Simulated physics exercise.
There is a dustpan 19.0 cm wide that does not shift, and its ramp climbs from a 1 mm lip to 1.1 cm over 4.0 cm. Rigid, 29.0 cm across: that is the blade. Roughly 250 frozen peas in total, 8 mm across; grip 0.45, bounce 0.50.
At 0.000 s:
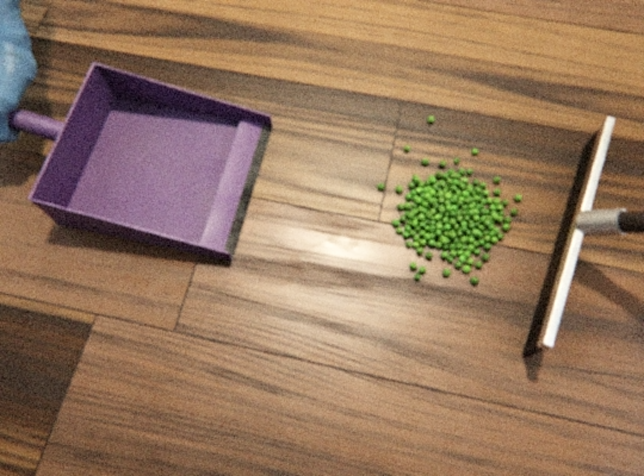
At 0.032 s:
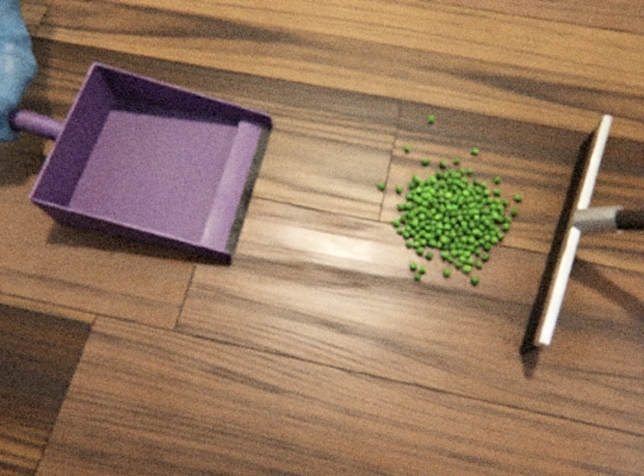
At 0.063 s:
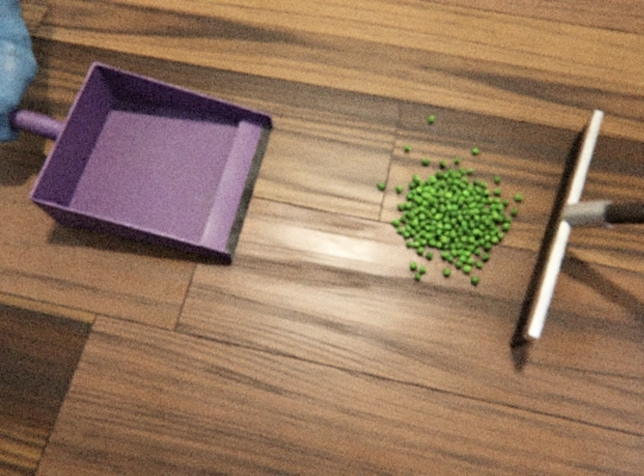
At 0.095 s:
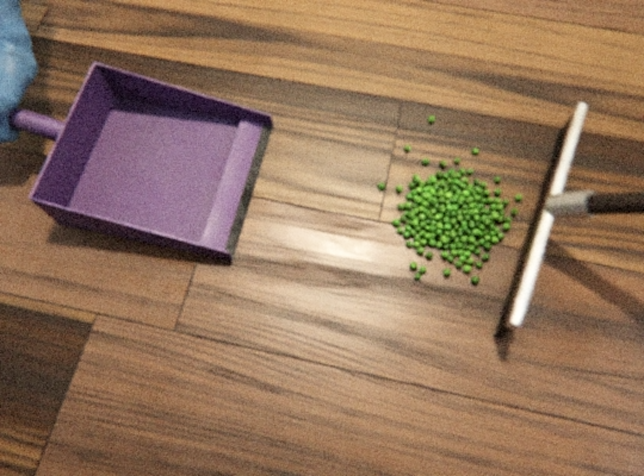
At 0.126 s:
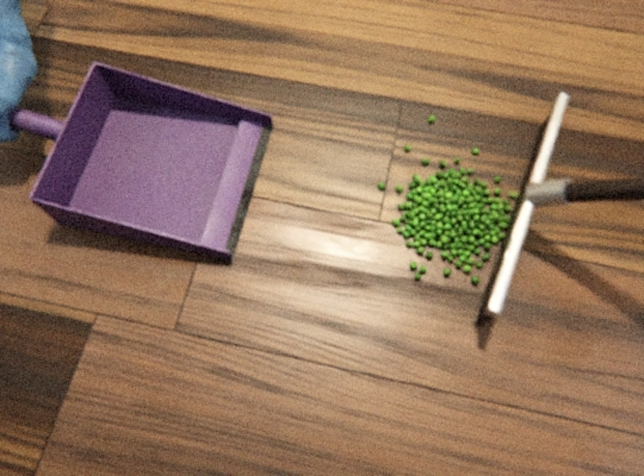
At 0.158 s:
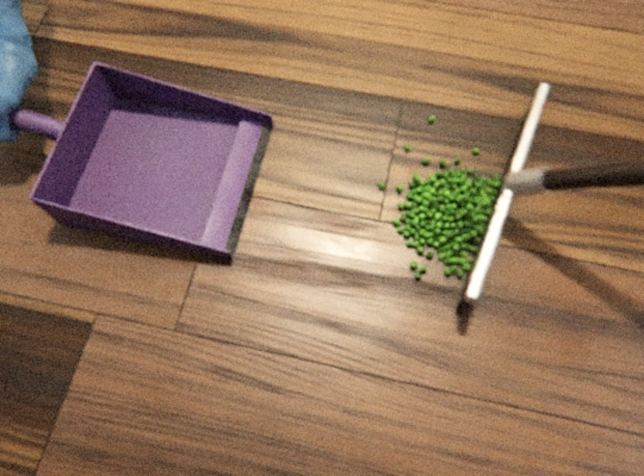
A blue-gloved hand holding a purple dustpan still on a wooden floor while a white-edged blade slides left into scattered green peas.
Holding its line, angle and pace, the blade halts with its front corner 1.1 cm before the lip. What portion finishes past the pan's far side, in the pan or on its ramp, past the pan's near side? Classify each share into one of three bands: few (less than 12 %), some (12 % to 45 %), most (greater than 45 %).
Classification: Far side - most, pan - some, near side - few.
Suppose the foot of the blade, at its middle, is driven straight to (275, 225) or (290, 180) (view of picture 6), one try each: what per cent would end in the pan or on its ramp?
The two tries give about 35 and 35 percent.
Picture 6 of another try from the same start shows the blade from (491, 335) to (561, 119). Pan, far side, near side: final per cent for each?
Pan: 15, far side: 25, near side: 0.
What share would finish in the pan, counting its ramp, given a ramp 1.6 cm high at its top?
In that case roughly 20 percent.
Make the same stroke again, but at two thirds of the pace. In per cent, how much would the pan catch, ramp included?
About 20 per cent.
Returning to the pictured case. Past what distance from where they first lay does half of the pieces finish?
I'd put it near 30 cm.
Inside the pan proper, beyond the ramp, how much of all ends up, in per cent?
Roughly 5 percent.
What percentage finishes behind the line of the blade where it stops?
My guess is close to 10 per cent.
Then, at 0.34 s, middle of the blade 16 cm from the lip; 0 % over the lip, far side 25 %, near side 0 %.
After 0.46 s, middle of the blade 8 cm from the lip; 0 % over the lip, far side 45 %, near side 0 %.
After 0.71 s, middle of the blade 4 cm from the lip; 25 % over the lip, far side 50 %, near side 5 %.
By 1.7 s all is still; far side 50 %, pan 20 %, near side 5 %, in front of the lip or behind the blade 25 %.
